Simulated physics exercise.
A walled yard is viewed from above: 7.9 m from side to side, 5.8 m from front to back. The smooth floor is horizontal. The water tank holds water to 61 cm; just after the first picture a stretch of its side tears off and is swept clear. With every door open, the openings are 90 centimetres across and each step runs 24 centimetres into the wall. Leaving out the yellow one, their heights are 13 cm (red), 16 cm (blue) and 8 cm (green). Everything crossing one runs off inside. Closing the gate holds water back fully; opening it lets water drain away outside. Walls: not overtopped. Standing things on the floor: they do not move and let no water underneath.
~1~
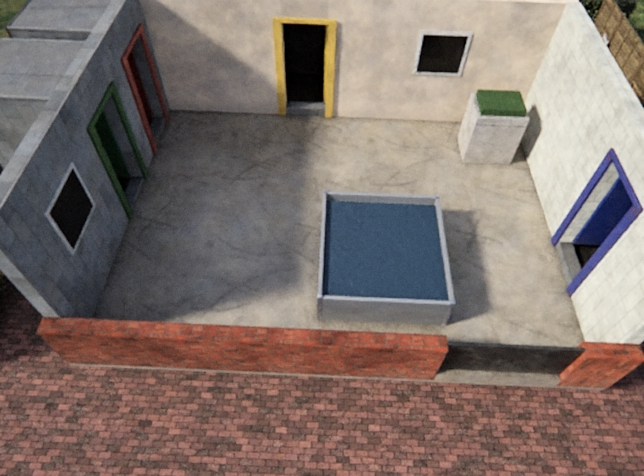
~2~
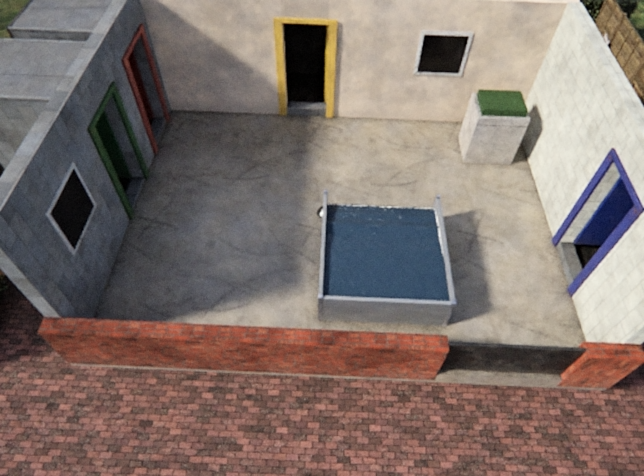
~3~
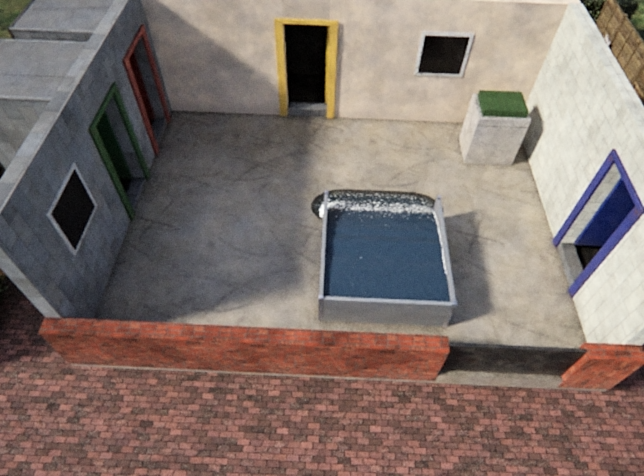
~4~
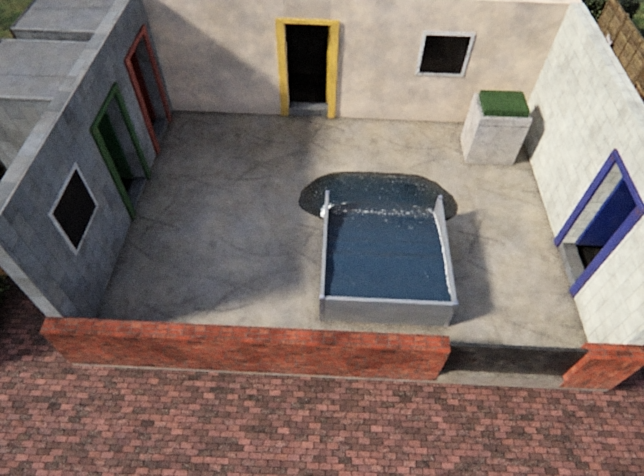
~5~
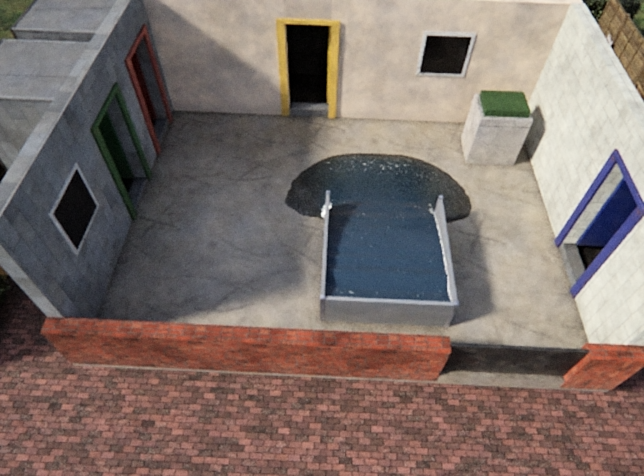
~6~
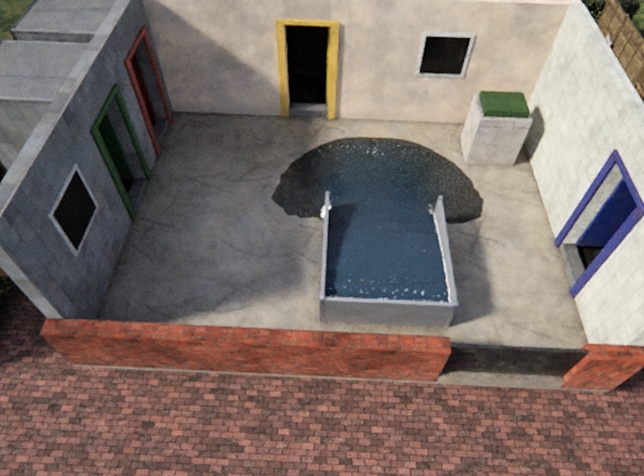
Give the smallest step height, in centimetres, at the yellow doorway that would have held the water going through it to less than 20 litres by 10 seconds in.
The smallest height is about 19 cm.
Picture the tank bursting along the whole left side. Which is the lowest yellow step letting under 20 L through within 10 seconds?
About 6.5 cm.
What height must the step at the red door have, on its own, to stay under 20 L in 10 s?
The red one would have to be about 16 cm high.
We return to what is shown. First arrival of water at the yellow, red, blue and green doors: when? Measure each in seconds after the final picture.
Yellow 0.4 seconds, red 2.2 seconds, blue 2.8 seconds, green 3.0 seconds.
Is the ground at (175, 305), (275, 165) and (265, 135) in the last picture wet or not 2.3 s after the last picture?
So the three spots come out spared, swamped, swamped, in that order.
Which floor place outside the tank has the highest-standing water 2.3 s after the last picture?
Check close to (505, 125).
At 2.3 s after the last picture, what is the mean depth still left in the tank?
Average depth: Approx. 14 cm.
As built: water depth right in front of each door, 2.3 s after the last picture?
Centimetres: Yellow = 22, red = 9, blue = 0, green = 0.
Then, 0.7 s after the last picture water covers 30 % of the floor, deepest (34 cm) near (370, 120); 18 cm at the yellow door, 0 litres in over its 19 cm step.
Then, 2.3 s after the last picture water covers 40 % of the floor, deepest (36 cm) near (505, 125); 22 cm at the yellow door, 15 litres in over its 19 cm step.
Then, 9.3 s after the last picture water covers 100 % of the floor, deepest (14 cm) near (330, 355); 4 cm at the yellow door, 18 litres in over its 19 cm step.
At the yellow door as built, the water peaked near 25 cm, 1.5 s after the last picture.
Run again over the same 10 s with other heights there, 34 litres in over 16.5 cm, 6 litres over 22 cm. The limit of 20 litres is kept from about 19 cm up.
